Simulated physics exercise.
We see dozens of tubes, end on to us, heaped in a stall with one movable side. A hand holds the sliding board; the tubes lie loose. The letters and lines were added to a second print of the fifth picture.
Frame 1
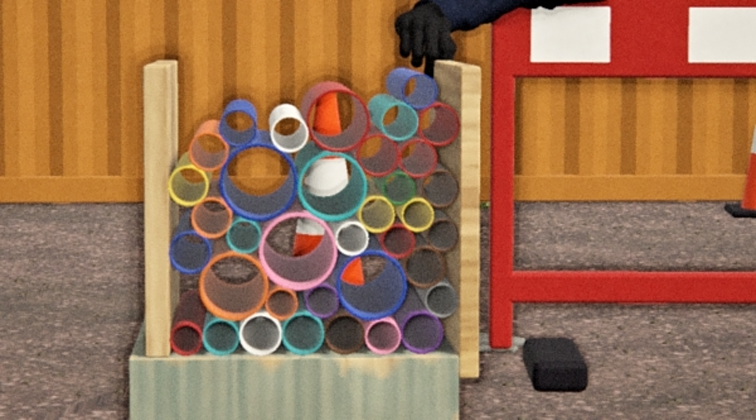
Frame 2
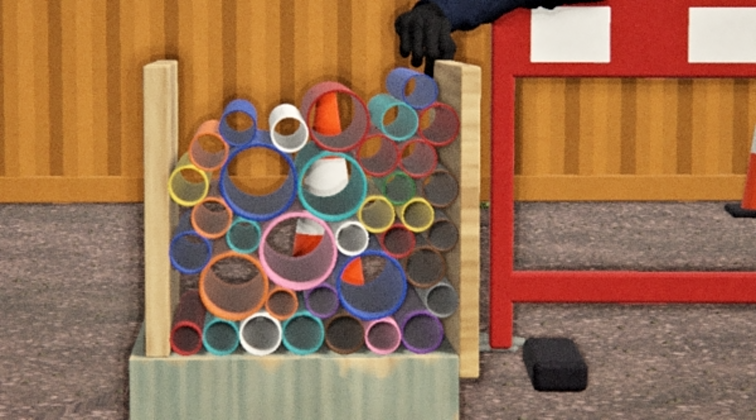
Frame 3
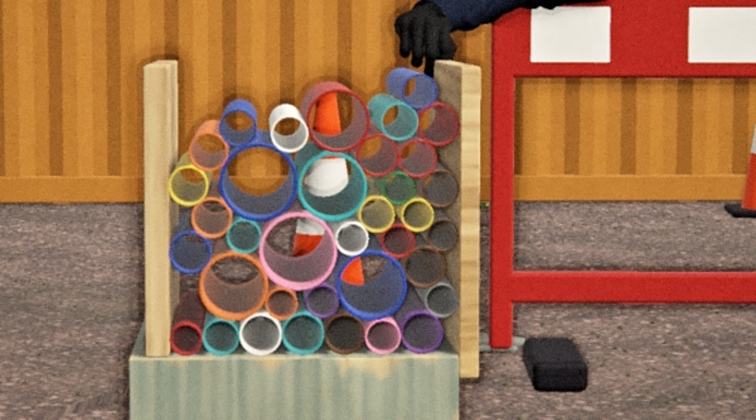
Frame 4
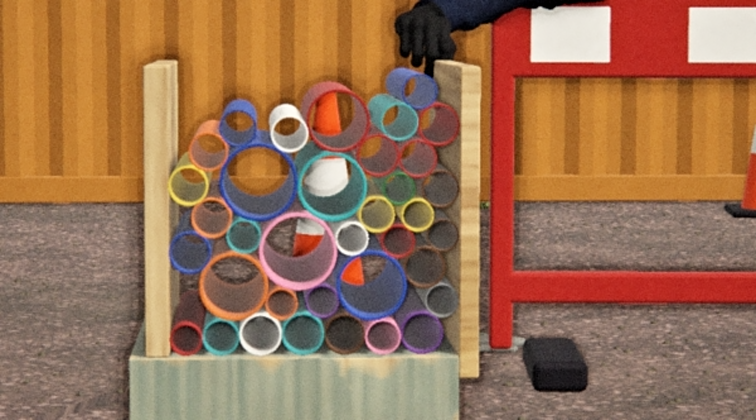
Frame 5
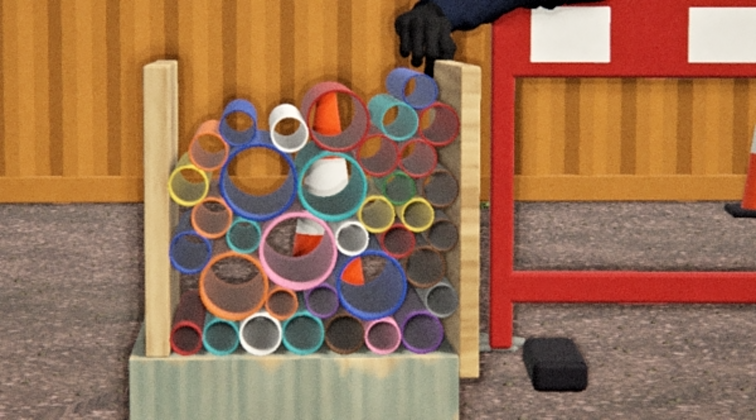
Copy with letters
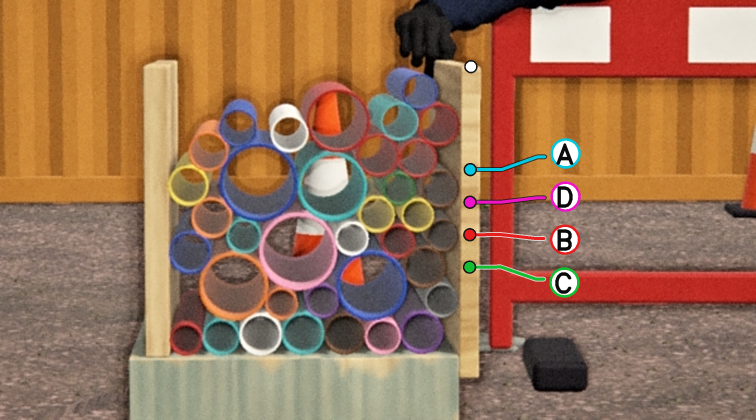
Beside a red barrier on grey ground, a black-gloved hand rests at a wooden board beside stacked colourful tubes, nothing visibly moving.
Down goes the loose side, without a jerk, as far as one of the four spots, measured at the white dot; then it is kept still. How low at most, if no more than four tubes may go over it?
No lower than D.
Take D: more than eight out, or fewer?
At D, fewer than eight.
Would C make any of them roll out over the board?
Yes, at C.
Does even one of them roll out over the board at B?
At B: Yes.
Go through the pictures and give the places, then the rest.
The first picture shows side board (452, 207); a red tube (186, 339); a pink tube (383, 336).
The second picture shows a pink tube (383, 336); an orange tube (233, 287).
The third picture shows a red tube (398, 241); a turquoise tube (244, 237).
The fourth picture shows an orange tube (212, 218); a red tube (439, 125).
The fifth picture shows a blue tube (238, 129); side board (452, 207); a red tube (186, 339).
On the marked copy, A at (470, 170); B at (470, 234); C at (470, 267); D at (470, 202); the white dot at (471, 67).
Following D. Soon after the start, top of the board (460, 131).
Later, top of the board (459, 201).
In the end, top of the board (459, 202), two out over the board.
As for the rest, A none out over the board; B five out over the board; C more than four out over the board.
